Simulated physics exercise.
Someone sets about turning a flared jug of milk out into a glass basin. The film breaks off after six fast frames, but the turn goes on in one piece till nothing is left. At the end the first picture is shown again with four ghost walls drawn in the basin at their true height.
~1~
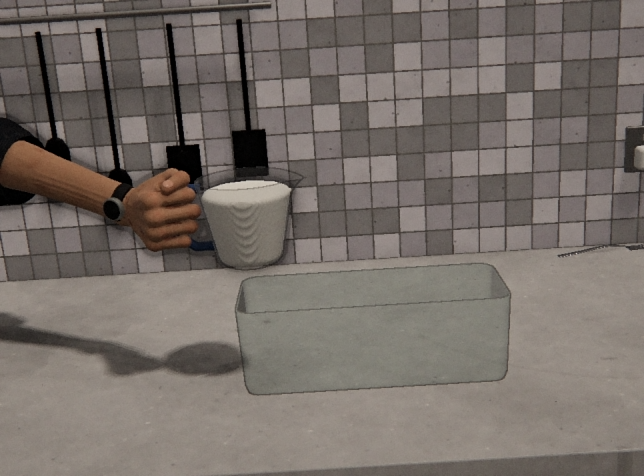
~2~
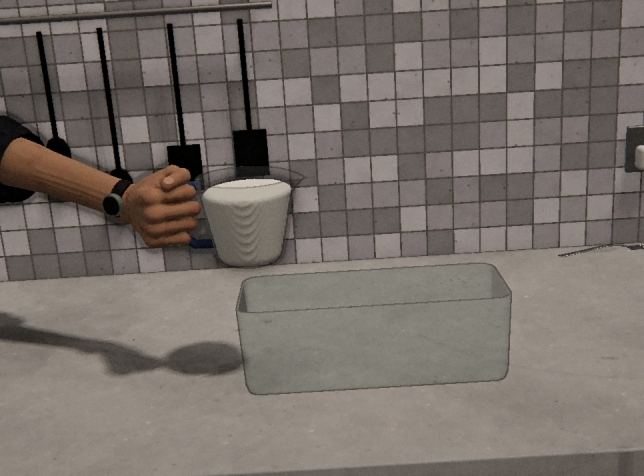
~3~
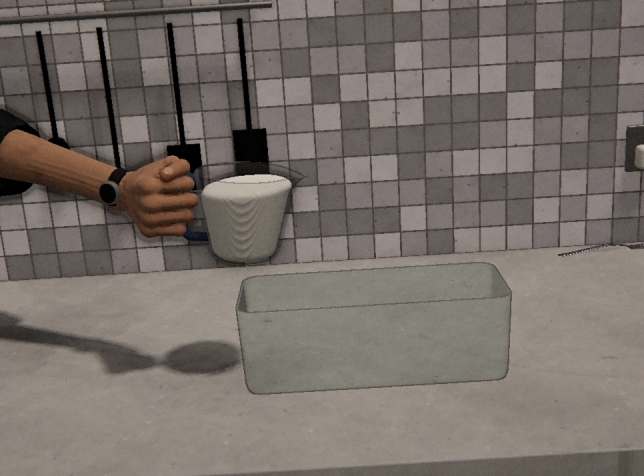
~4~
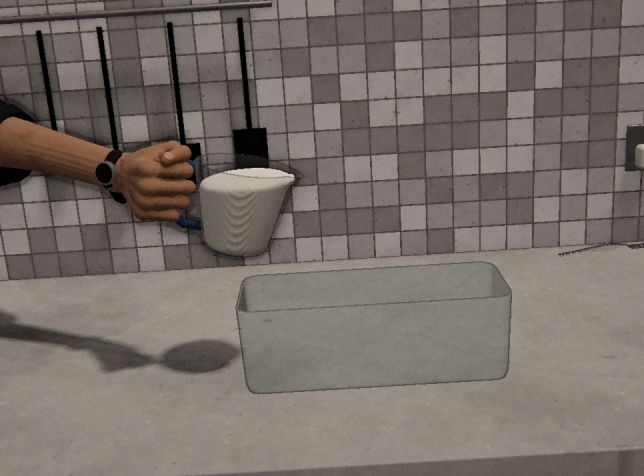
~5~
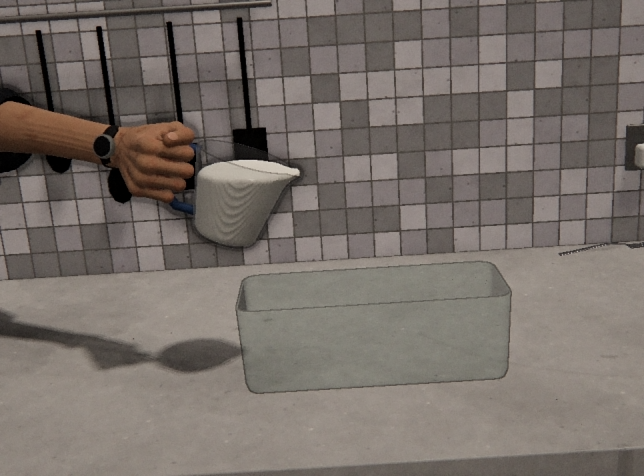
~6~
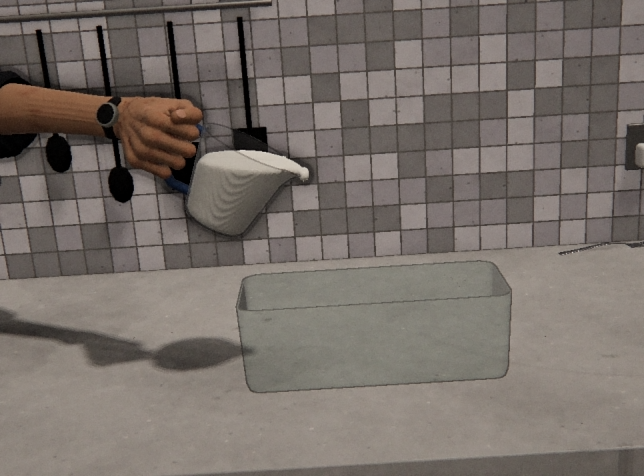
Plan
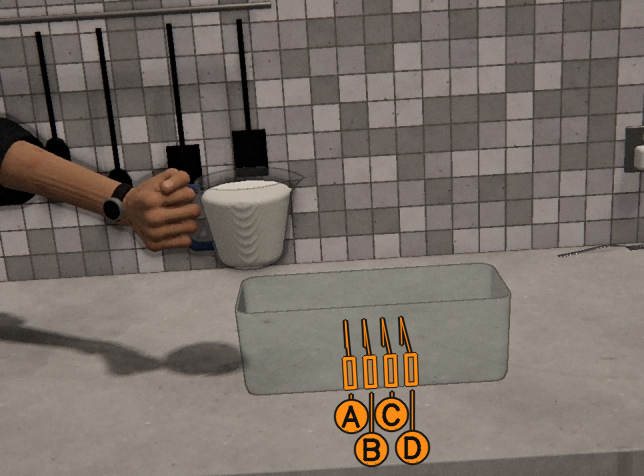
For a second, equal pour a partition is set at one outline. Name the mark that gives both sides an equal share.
Use place D.
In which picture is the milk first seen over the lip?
Picture 6.
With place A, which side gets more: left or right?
The right one.
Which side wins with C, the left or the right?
More ends on the right.
On the marked copy, A at (351, 394); B at (371, 393); C at (391, 392); D at (412, 391).
Choosing A, about 7 % ends left of the wall and 90 % right of it.
Choosing B, about 10 % ends left of the wall and 89 % right of it.
Choosing C, about 17 % ends left of the wall and 82 % right of it.
Choosing D, about 57 % ends left of the wall and 41 % right of it.
